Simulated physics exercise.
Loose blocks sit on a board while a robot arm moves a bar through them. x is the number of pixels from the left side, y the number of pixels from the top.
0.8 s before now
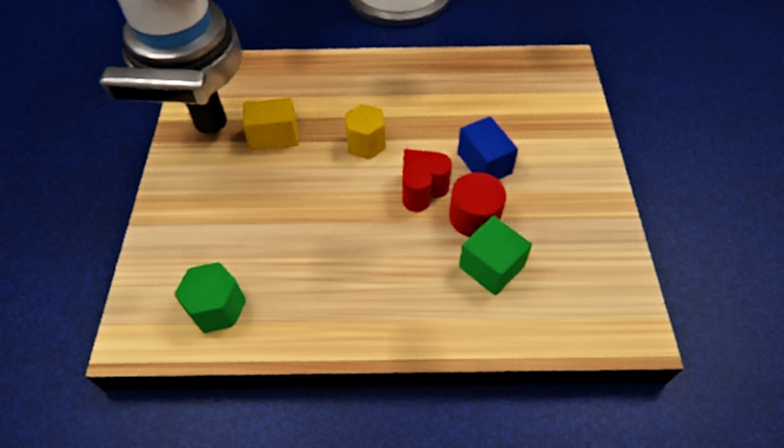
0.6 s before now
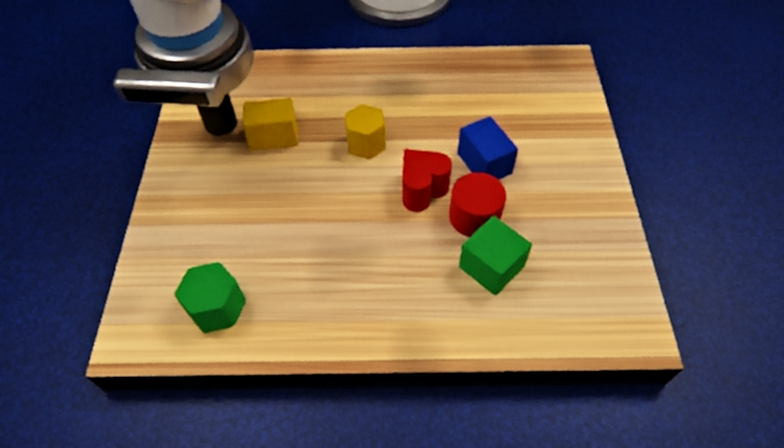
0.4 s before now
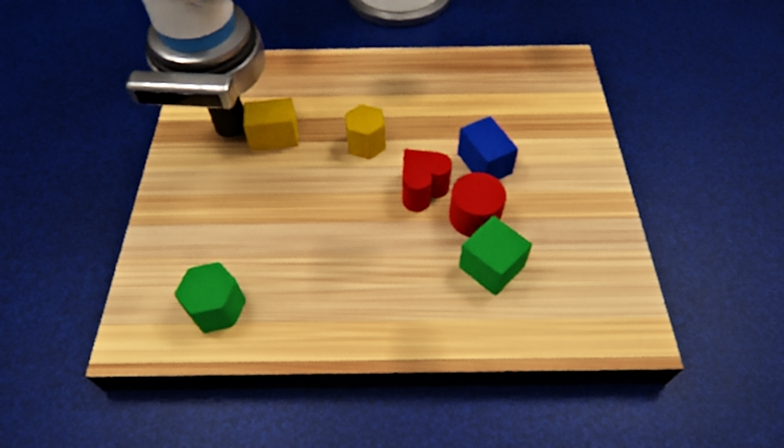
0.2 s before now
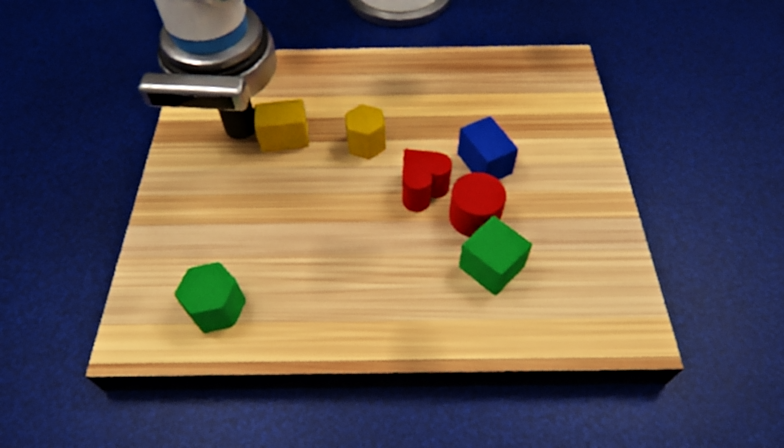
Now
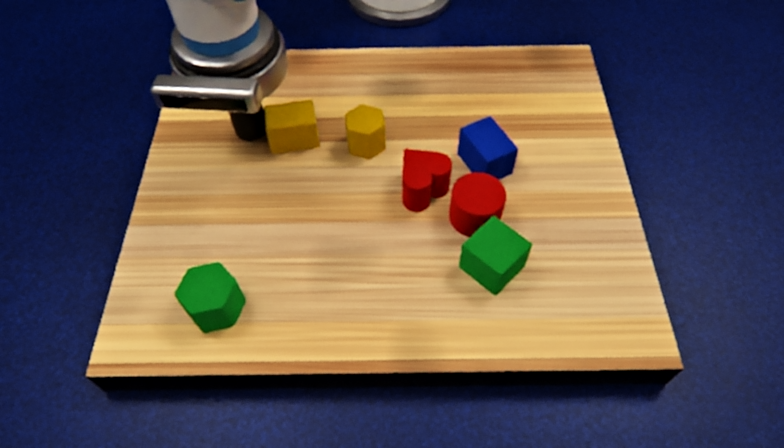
A pale striped wooden board lies on a dark blue surface, seen from above at an angle by a still camera. A robot arm holds a short black bar at the upper left, beside a yellow rectangular block and a yellow six-sided one, with a red heart, red cylinder, blue block and green block towards the right and a green six-sided block lower left. The arm slides the bar slightly right until it meets the yellow rectangle, then pushes it a little rightward.
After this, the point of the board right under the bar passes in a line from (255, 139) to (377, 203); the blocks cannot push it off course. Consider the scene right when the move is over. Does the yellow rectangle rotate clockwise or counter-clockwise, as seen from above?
Prediction: Counterclockwise.
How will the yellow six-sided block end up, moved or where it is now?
At the moment the path ends, the yellow six-sided block no longer stands where it did.
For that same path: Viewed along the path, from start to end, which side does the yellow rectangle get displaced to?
It's pushed left.
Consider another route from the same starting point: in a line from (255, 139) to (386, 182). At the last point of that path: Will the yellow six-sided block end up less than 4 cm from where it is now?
Final answer: No.
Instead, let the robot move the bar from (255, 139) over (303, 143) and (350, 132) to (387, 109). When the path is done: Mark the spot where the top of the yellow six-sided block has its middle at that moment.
The centre of its top will be at (449, 128).
The first path, step by step. One third of the way, bar (292, 150); yellow rectangle (329, 118), turned 35° anticlockwise; yellow six-sided block (377, 117), turned 10° clockwise.
Two thirds of the way, bar (333, 171); yellow rectangle (335, 117), turned 45° anticlockwise; yellow six-sided block (380, 116), turned 25° clockwise.
At the end, bar (376, 194); yellow rectangle (335, 117), turned 45° anticlockwise; yellow six-sided block (380, 116), turned 25° clockwise; red heart-shaped block unmoved.
